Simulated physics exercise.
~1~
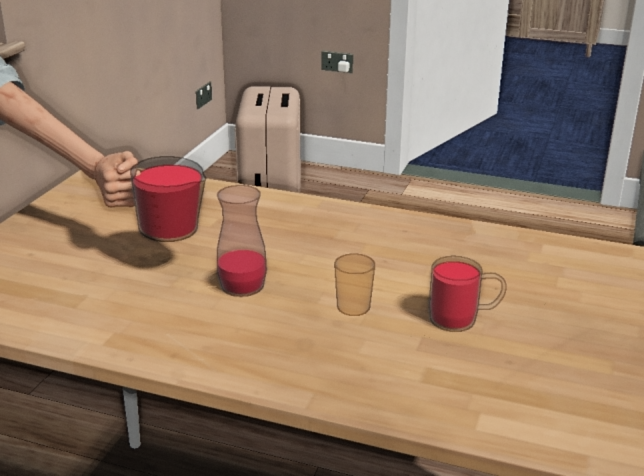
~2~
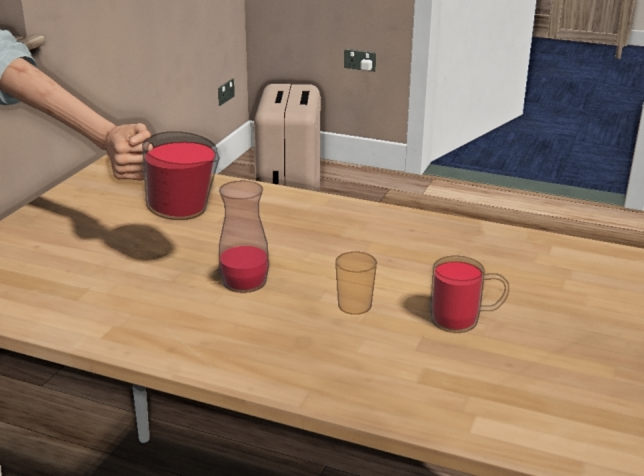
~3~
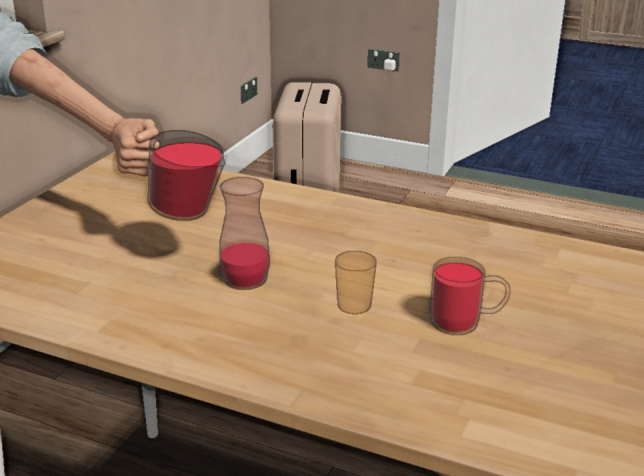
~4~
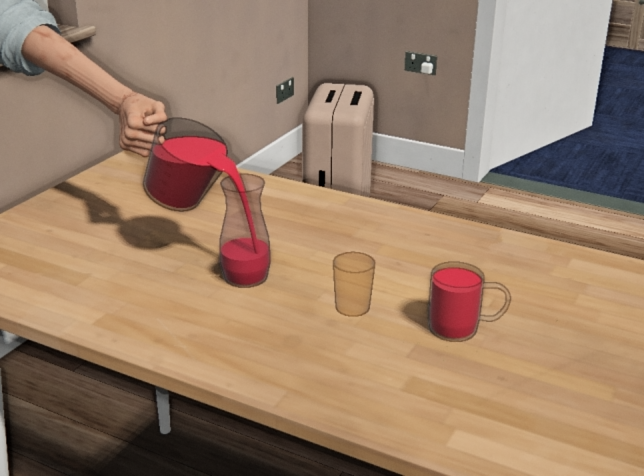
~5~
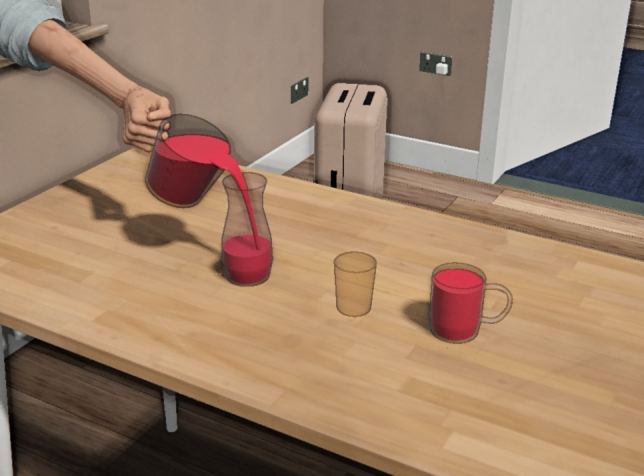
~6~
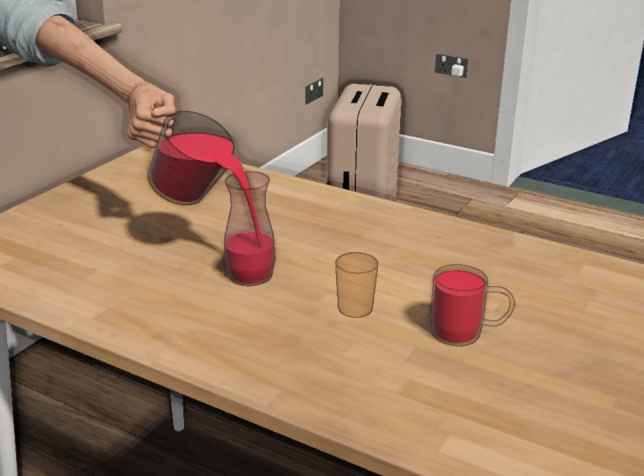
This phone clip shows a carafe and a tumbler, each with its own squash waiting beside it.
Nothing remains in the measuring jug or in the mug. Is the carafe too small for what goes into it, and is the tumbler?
Answer: The carafe is too small; the tumbler is too small.
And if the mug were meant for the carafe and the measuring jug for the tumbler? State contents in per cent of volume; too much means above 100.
The first one is at 80 per cent, the second at 380 per cent.
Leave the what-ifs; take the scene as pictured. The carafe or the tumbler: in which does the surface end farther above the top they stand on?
That would be the carafe on the left.
Soon after, the carafe is nearly full.
Later, the carafe is full to the brim and has run over.
In the end, the carafe is full to the brim and has run over; the tumbler is full to the brim and has run over.
